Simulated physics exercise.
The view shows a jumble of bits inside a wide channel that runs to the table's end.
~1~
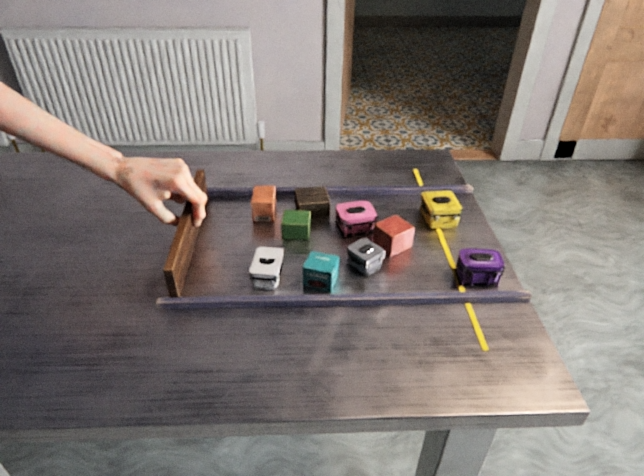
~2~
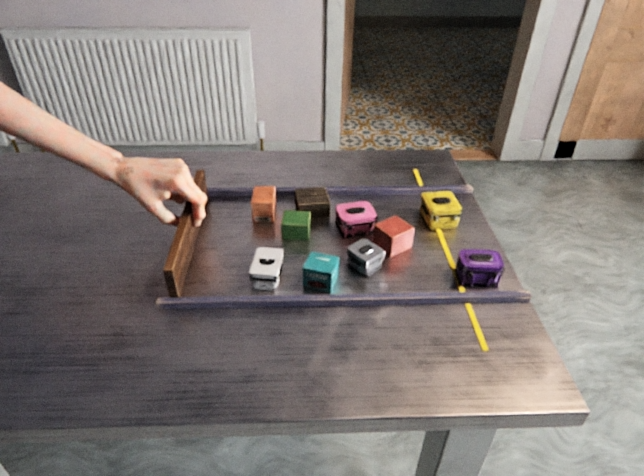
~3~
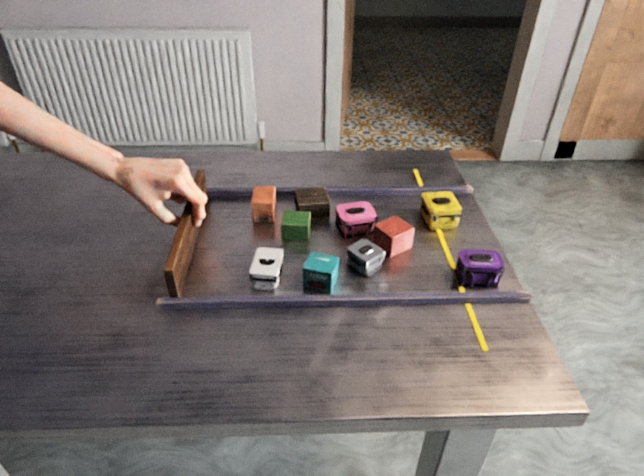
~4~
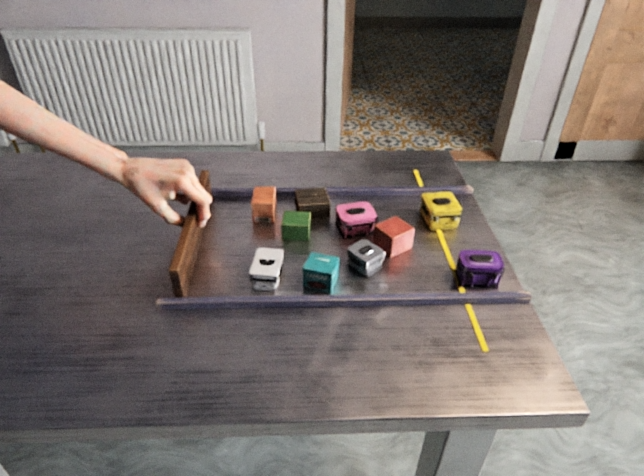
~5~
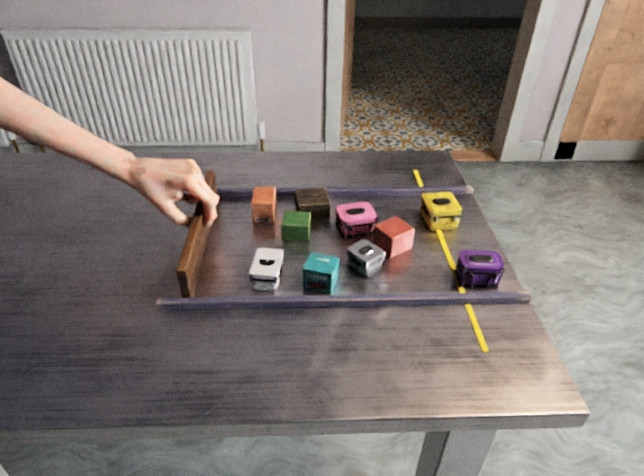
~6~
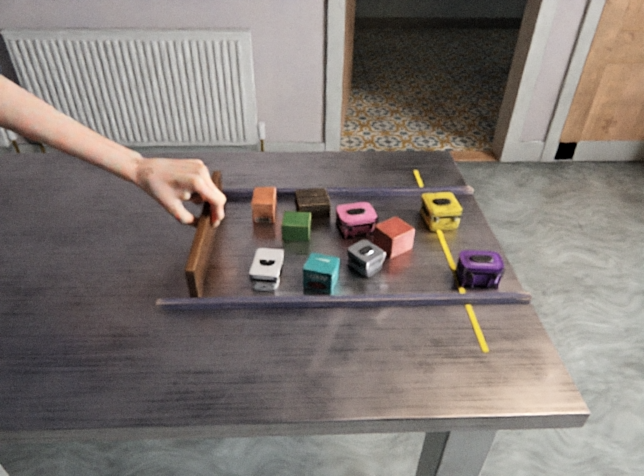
The clip opens on a hand gripping a wooden board at the left end of a channel on a dark table, with colourful blocks and small cases scattered inside and a yellow tape line toward the right. The board stays still at first, then the hand slides it slightly right, while the objects remain unmoved.
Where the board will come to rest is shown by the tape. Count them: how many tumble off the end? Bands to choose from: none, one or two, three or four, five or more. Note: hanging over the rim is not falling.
Final answer: One or two.
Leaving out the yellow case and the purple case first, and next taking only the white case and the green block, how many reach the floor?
The number fallen is 0, and in the other try 1.
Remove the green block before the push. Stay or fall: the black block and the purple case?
So the black block is still there and the purple case goes off the edge.
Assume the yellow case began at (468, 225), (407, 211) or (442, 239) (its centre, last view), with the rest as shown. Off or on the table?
Taking the three spots in turn, the yellow case comes off, then comes off, then holds its place.
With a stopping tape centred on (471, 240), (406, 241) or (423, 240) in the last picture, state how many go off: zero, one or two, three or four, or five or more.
First at least five, then none at all, then either one or two.
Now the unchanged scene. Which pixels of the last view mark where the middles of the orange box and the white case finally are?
The orange box ends at (443, 202) and the white case at (469, 267).
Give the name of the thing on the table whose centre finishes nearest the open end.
I reckon it's the pink case.
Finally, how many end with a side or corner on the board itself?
The count in contact is 3.
Early on, none off yet; purple case at rest near (479, 269); yellow case at rest near (440, 211); red block at rest near (393, 237).
A while later, none off yet; purple case at rest near (479, 269); yellow case at rest near (440, 211); red block moving near (401, 238).
Further along, none off yet; purple case travelled a little near (498, 268); yellow case travelled about its own width near (479, 209); red block travelled about its own width near (441, 240).
Finally, the number that fall off is one or two; lost, yellow case and purple case.
